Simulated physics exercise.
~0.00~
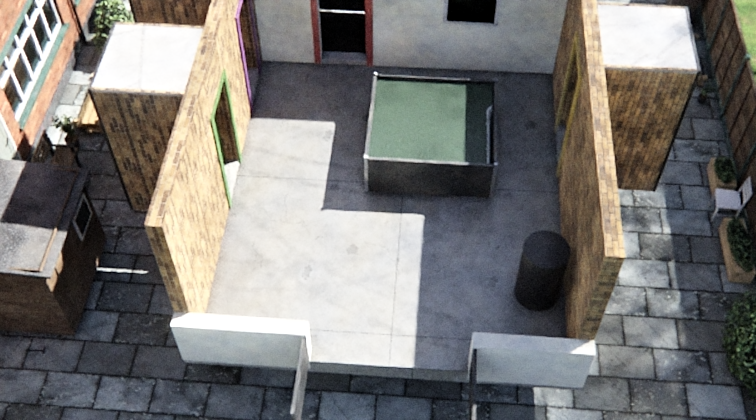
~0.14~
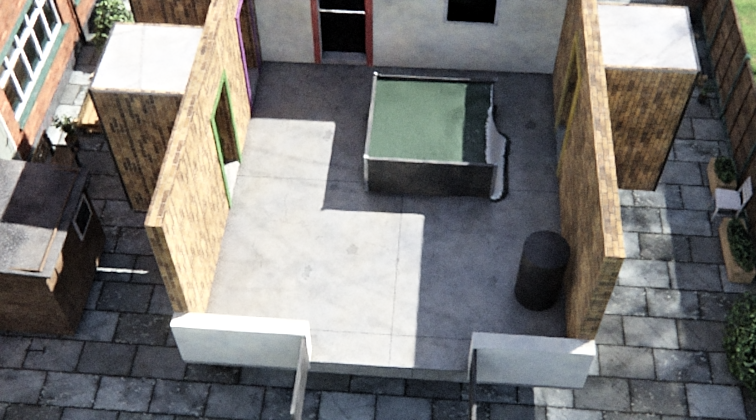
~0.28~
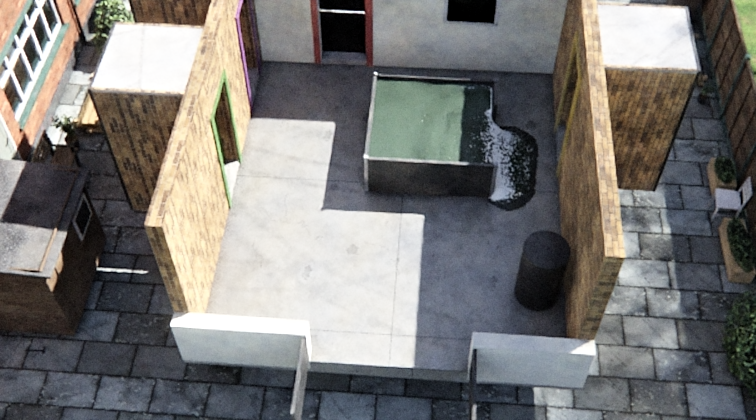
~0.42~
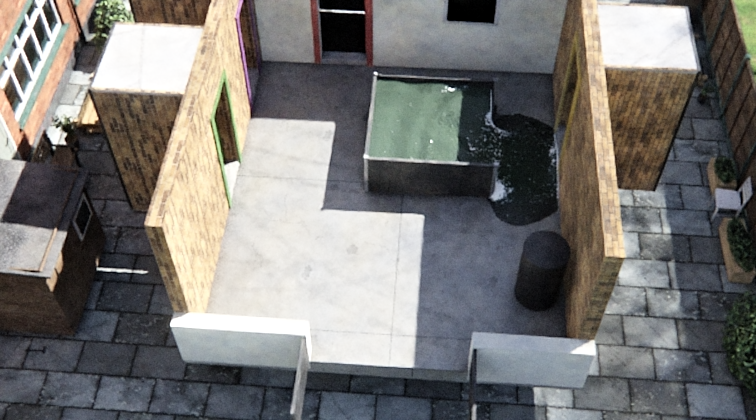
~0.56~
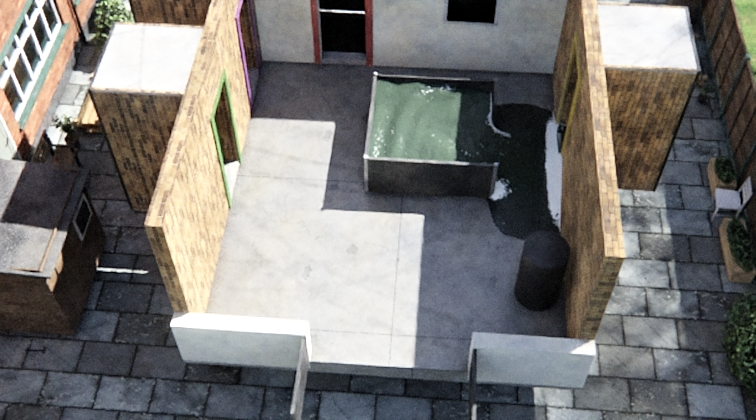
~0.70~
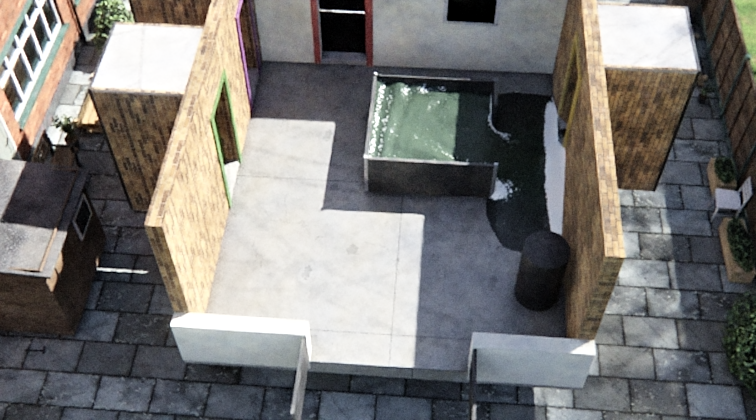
A roofless yard with brick side walls, a white back wall and a smooth grey floor is seen from high above by a still camera. A grey-sided tank of green water stands near the back, with a dark cylinder to its front right and grey paving outside. Water bursts through the tank's right side, foams, spreads to the right-hand wall and runs forward around the cylinder.
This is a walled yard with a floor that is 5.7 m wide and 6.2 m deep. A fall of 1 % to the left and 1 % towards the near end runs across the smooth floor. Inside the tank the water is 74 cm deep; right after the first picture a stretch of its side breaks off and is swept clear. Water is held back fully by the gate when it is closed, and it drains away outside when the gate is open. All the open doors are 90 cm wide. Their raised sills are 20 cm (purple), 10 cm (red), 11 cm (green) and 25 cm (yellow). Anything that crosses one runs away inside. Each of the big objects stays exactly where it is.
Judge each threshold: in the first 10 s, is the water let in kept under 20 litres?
At the purple door it looks set to land under the limit; at the red door it looks set to land under the limit; at the green door it looks set to land under the limit; at the yellow door it looks set to land over the limit.
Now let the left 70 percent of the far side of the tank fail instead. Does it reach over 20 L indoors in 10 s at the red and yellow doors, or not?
At the red door the limit is surpassed; at the yellow door it is not exceeded.
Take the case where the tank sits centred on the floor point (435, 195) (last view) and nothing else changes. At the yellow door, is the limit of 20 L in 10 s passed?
Against the limit, the yellow door gets no more than that.
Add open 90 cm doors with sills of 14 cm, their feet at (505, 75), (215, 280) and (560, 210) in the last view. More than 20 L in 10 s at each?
In that order: Beyond it, short of it, beyond it.
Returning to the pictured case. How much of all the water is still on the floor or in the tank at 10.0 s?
About 72 percent of the water remains.
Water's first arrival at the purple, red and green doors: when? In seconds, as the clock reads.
Arrival times: Purple 3.6 seconds, red 2.6 seconds, green 4.5 seconds.
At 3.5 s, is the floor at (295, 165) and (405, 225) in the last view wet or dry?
I'd say spared, then drenched.
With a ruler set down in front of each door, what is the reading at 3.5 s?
Centimetres: Purple 0 / red 4 / green 0 / yellow 22.
After 1.4 s water covers 15 % of the floor and is deepest (52 cm) near (545, 178); purple door not reached, red door not reached, green door not reached, yellow door 47 cm at the sill, 82 L in.
After 2.2 s water covers 35 % of the floor and is deepest (48 cm) near (549, 272); purple door not reached, red door not reached, green door not reached, yellow door 40 cm at the sill, 176 L in.
After 3.5 s water covers 75 % of the floor and is deepest (28 cm) near (549, 272); purple door not reached, red door 4 cm at the sill, 0 L in, green door not reached, yellow door 22 cm at the sill, 213 L in.
After 6.0 s water covers 90 % of the floor and is deepest (20 cm) near (272, 65); purple door 16 cm at the sill, 1 L in, red door 8 cm at the sill, 0 L in, green door 11 cm at the sill, 0 L in, yellow door 13 cm at the sill, 214 L in.
After 10.0 s water covers 100 % of the floor and is deepest (14 cm) near (216, 272); purple door 10 cm at the sill, 1 L in, red door 4 cm at the sill, 0 L in, green door 5 cm at the sill, 6 L in, yellow door 6 cm at the sill, 214 L in.
